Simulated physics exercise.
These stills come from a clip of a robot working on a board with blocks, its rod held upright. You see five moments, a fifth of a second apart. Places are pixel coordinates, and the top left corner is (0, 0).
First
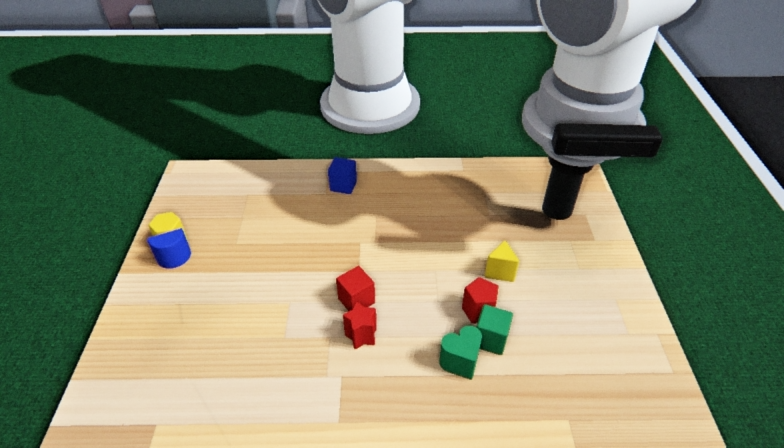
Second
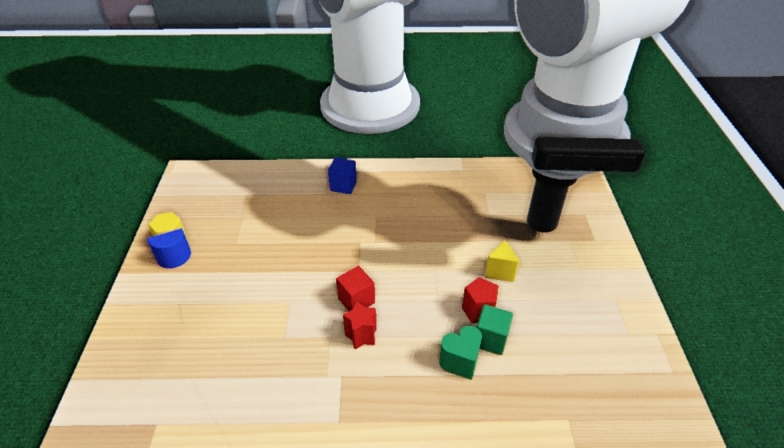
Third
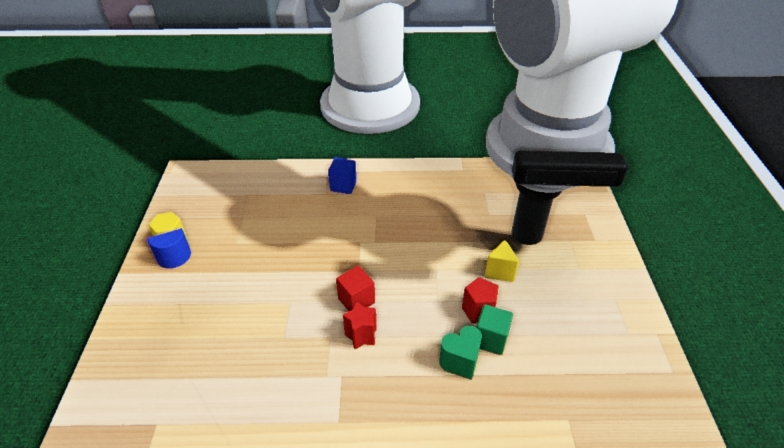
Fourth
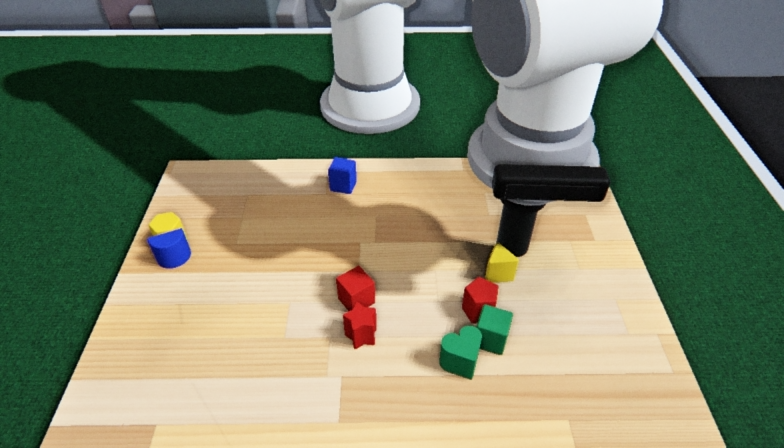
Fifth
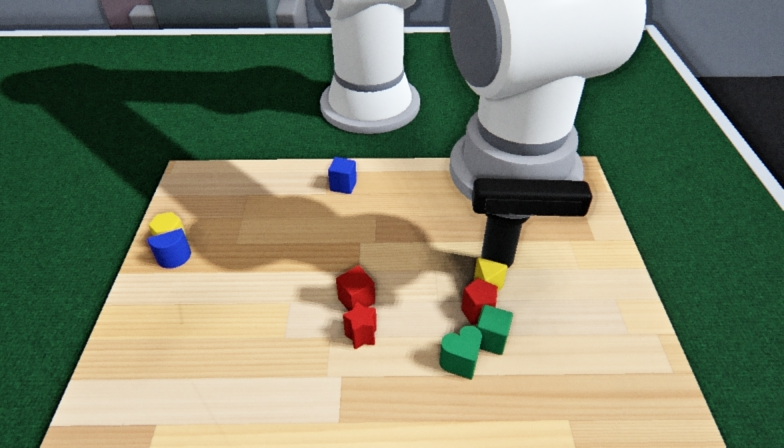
A robot arm moves its black rod down-left and nudges the yellow triangular block slightly.
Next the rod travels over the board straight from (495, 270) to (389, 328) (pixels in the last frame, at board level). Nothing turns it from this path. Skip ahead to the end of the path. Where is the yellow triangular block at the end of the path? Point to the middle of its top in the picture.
I predict (415, 323).
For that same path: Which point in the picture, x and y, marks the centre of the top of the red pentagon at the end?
I predict (467, 304).
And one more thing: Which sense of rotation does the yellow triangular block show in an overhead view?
Rotates counter-clockwise.
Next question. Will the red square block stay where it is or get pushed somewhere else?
At the end of the path, the red square block remains in its old spot.
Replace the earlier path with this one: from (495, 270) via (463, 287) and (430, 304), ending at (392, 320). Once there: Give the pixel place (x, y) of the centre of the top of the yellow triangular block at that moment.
Close to (423, 314).
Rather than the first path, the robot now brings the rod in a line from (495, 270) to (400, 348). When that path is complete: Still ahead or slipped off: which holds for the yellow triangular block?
Still leading.
On the path given first. One third of the way, rod at (463, 276); red pentagon at (467, 304), turned 65° anticlockwise; yellow triangular block at (452, 286); green square block at (496, 322).
Two thirds of the way, rod at (427, 296); red pentagon at (467, 304), turned 65° anticlockwise; yellow triangular block at (424, 309), turned 15° anticlockwise; green square block at (496, 322).
At the end, rod at (389, 316); red square block not moved; red star at (355, 317); red pentagon at (467, 304), turned 65° anticlockwise; yellow triangular block at (415, 323), turned 55° anticlockwise; green square block at (496, 322).
